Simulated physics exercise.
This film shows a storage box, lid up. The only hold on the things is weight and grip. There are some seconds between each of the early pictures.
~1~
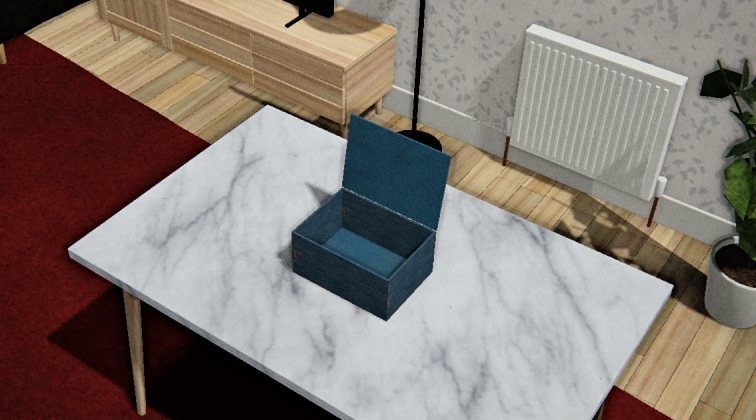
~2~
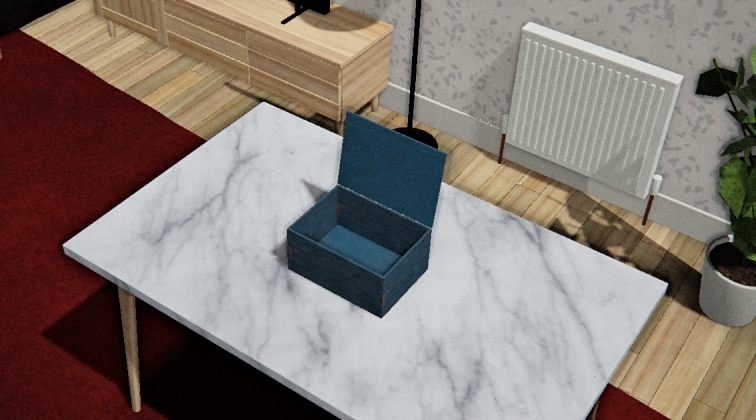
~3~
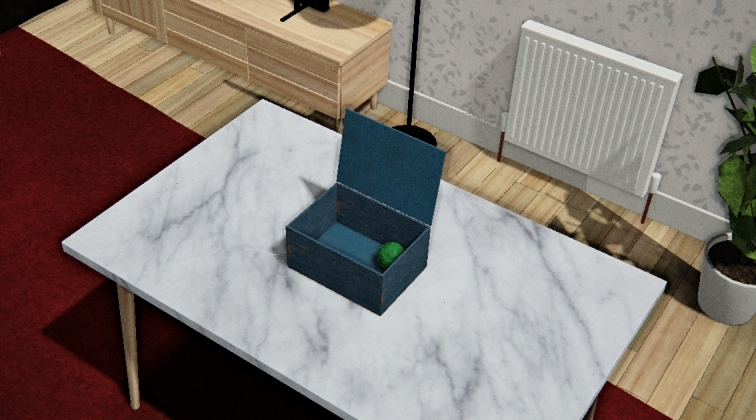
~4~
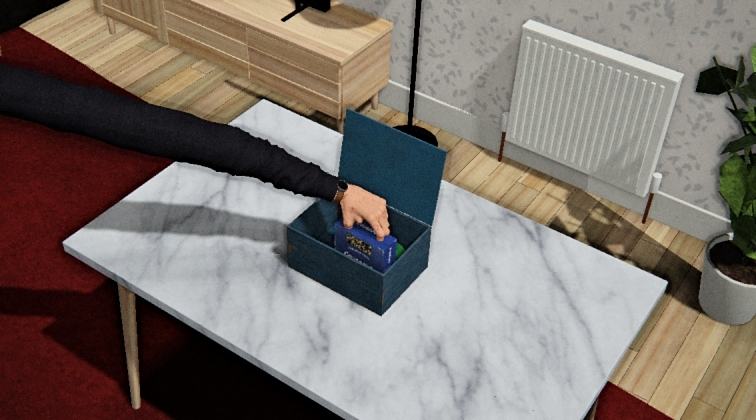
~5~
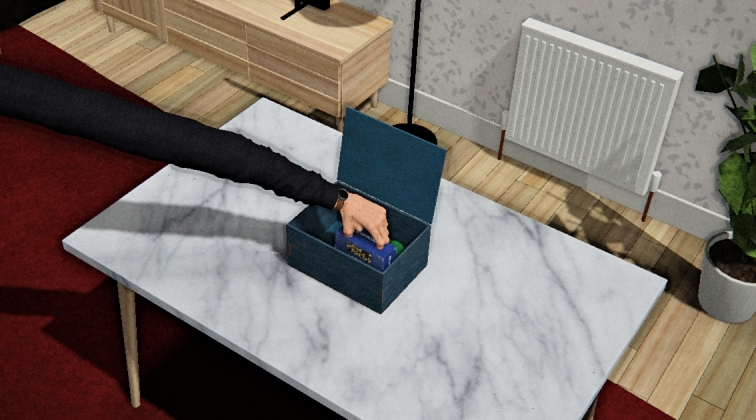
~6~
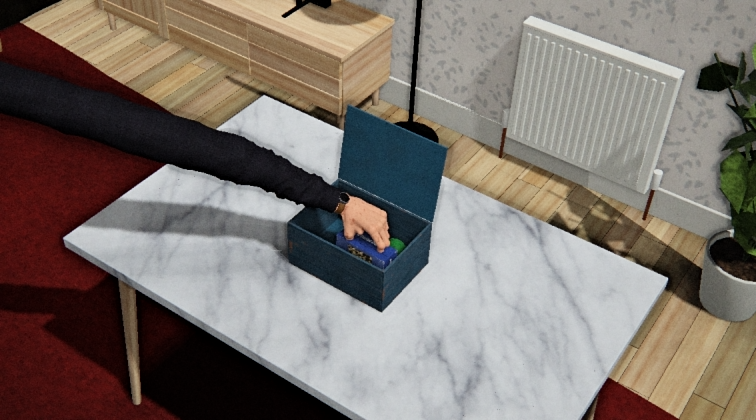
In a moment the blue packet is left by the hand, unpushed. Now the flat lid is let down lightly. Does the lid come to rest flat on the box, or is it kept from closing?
Turns out the lid lands in place.
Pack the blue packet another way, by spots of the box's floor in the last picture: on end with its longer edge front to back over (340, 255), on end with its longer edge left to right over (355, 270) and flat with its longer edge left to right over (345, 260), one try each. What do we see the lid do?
The lid won't shut the first time, won't shut the second time and does shut the third time.
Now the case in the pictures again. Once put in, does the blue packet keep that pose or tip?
Result: It remains as it was set.
Then, 1.50 s on from there, lid 66° above the rim.
Then, 1.90 s on from there, lid 22° above the rim.
In the end, lid shut; both unmoved. At the end, from the last picture's camera, blue packet near (366, 261).
